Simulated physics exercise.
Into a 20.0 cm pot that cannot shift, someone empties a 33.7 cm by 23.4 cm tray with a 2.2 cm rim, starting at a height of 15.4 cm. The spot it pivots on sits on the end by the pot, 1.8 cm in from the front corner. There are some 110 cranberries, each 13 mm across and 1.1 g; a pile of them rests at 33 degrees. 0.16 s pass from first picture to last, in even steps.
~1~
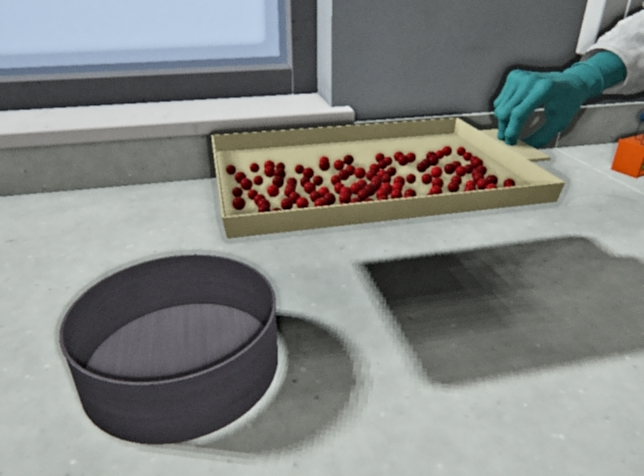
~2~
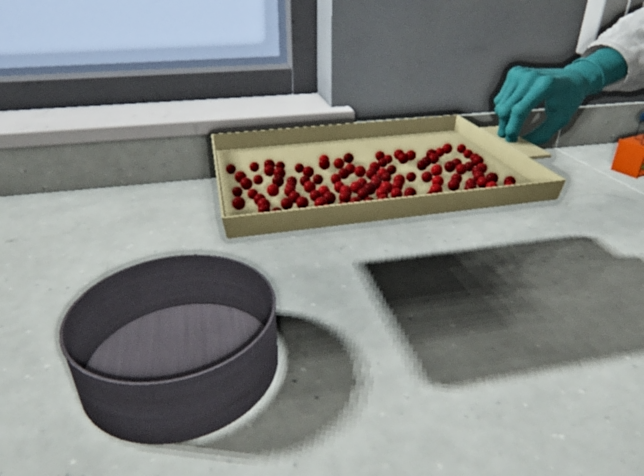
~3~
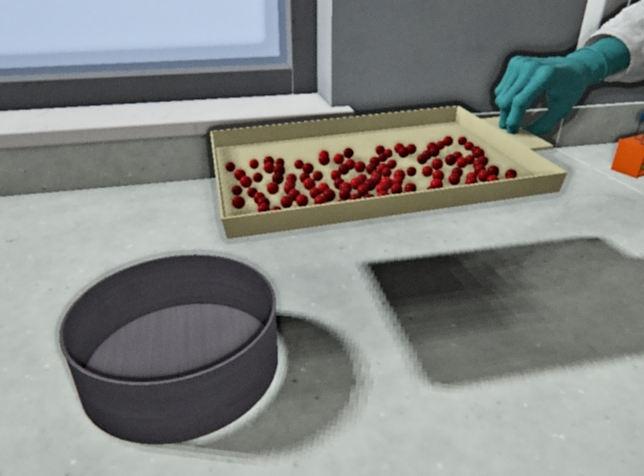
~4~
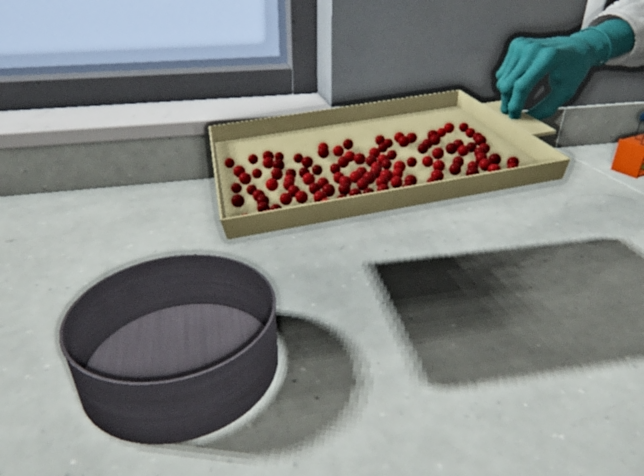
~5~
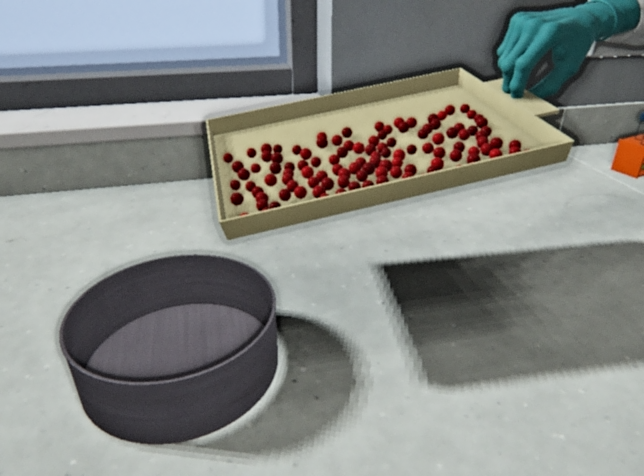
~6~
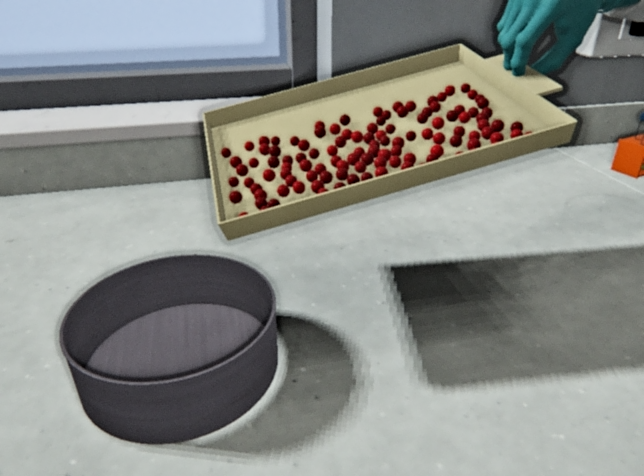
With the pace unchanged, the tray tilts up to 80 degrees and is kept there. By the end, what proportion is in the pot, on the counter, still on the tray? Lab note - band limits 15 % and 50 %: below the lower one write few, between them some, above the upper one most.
Pot = most; counter = few; tray = some.
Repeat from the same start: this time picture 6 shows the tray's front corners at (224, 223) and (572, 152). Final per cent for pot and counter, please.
Pot 20 % / counter 30 %.
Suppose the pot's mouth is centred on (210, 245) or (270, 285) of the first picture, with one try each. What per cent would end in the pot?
In order, about 0 and about 20 per cent.
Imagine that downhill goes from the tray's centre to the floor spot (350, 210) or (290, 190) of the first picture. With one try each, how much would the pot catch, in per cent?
Near 10 and 65 percent, in that order.
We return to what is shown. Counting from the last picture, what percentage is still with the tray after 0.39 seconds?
Something like 100 percent, roughly.
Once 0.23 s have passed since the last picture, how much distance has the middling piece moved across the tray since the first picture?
I'd say close to 3 centimetres.
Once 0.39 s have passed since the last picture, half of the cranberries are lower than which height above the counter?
About 24 cm.
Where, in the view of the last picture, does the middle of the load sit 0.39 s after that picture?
(257, 152) or thereabouts.
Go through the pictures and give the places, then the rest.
Tray tilt 0 degrees, front corners at (225, 216) and (561, 181); middle of the pieces at (377, 181); pot at (172, 308), in the first frame.
Tray tilt 1 degrees, front corners at (225, 216) and (562, 179); middle of the pieces at (377, 180), in the second frame.
Tray tilt 2 degrees, front corners at (225, 217) and (564, 171); middle of the pieces at (377, 175), in the third frame.
Tray tilt 6 degrees, front corners at (224, 218) and (566, 158), lowest corner left front; middle of the pieces at (376, 167), in the fourth frame.
Tray tilt 10 degrees, front corners at (222, 219) and (570, 140), lowest corner left front; middle of the pieces at (376, 157), in the fifth frame.
Tray tilt 15 degrees, front corners at (221, 221) and (573, 121), lowest corner left front; middle of the pieces at (375, 145); pot at (172, 308), in the sixth frame.
Then, 0.23 s after the last picture, tilt 48 degrees; the tray holds 100 %, the pot 0 %.
Then, 0.39 s after the last picture, tilt 71 degrees; the tray holds 100 %, the pot 0 %.
Then, 0.66 s after the last picture, tilt 80 degrees; the tray holds 40 %, the pot 45 %.
In the end, pot 70 %, counter 5 %, tray 25 %.
